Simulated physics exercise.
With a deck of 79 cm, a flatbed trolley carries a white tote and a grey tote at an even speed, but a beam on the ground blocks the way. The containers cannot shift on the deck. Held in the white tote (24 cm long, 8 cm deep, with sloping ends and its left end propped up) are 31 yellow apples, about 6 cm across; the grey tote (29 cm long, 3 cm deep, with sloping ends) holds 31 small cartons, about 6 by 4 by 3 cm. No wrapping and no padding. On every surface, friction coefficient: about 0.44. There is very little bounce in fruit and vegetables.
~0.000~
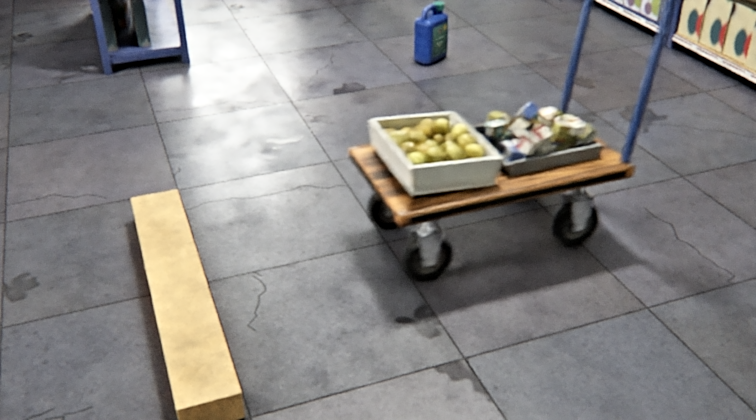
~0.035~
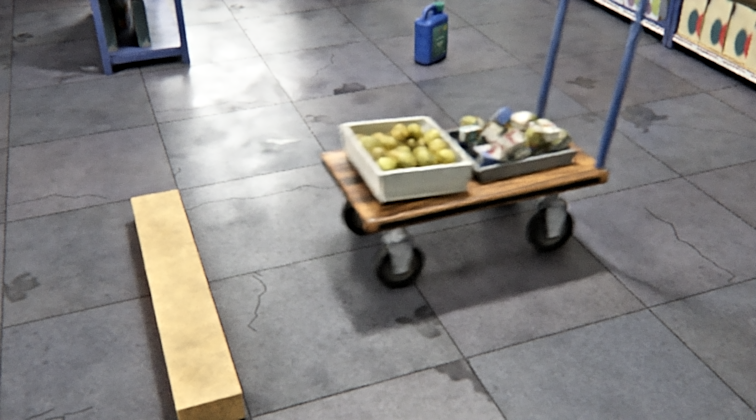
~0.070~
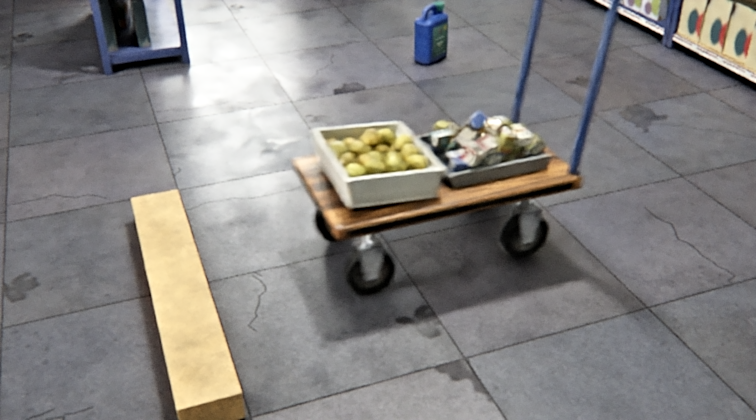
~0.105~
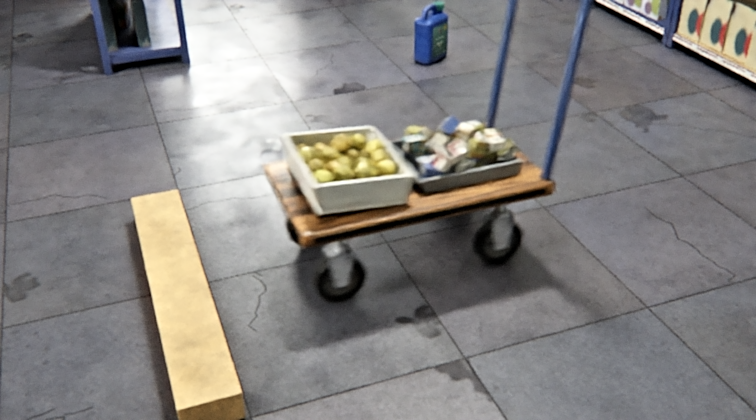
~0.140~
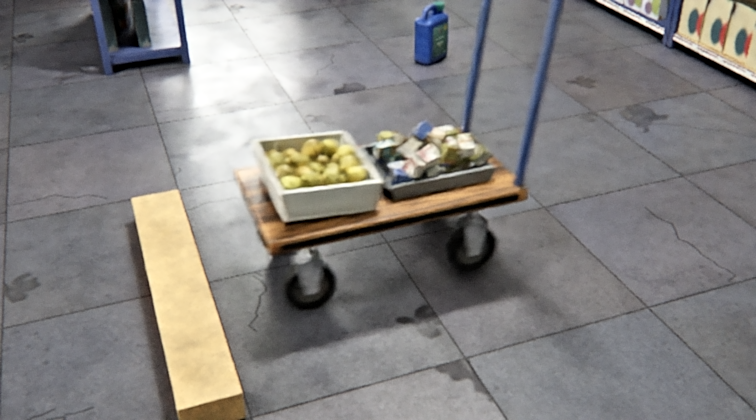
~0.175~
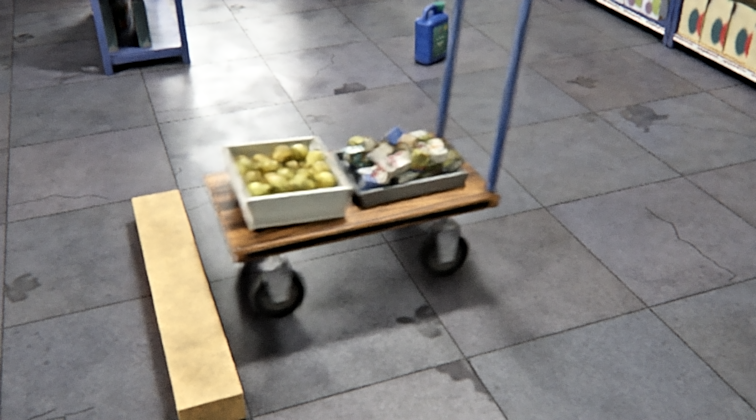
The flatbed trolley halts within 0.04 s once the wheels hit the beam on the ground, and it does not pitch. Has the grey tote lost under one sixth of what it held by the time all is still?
What falls out outstrips a sixth.
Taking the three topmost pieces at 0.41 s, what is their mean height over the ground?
About 50 cm.
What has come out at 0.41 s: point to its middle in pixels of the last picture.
Look close to (273, 161) and you'll find it.
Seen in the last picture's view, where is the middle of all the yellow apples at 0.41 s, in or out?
I'd say near (236, 192).
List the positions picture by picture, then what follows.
In the first frame (we follow the rim corner now nearest the camera), grey tote at (509, 163); white tote at (414, 167); 58 cm still to roll; nothing out yet.
Grey tote at (481, 169); white tote at (383, 173); 48 cm still to roll, in the second frame.
Grey tote at (452, 174); white tote at (351, 179); 39 cm still to roll, in the third frame.
Grey tote at (423, 180); white tote at (318, 186); 29 cm still to roll, in the fourth frame.
Grey tote at (393, 186); white tote at (284, 192); 20 cm still to roll, in the fifth frame.
Grey tote at (362, 193); white tote at (250, 199); 10 cm still to roll; nothing out yet, in the sixth frame.
After 0.19 s, impact.
After 0.29 s, 0 of 31 out of the white tote and 4 of 31 out of the grey tote.
After 0.41 s, 2 of 31 out of the white tote and 9 of 31 out of the grey tote.
After 0.64 s, 2 of 31 out of the white tote and 14 of 31 out of the grey tote.
When it is over (at 1.15 s), 2 of 31 out of the white tote and 13 of 31 out of the grey tote. Asked share, 13 of 31, 42 per cent.
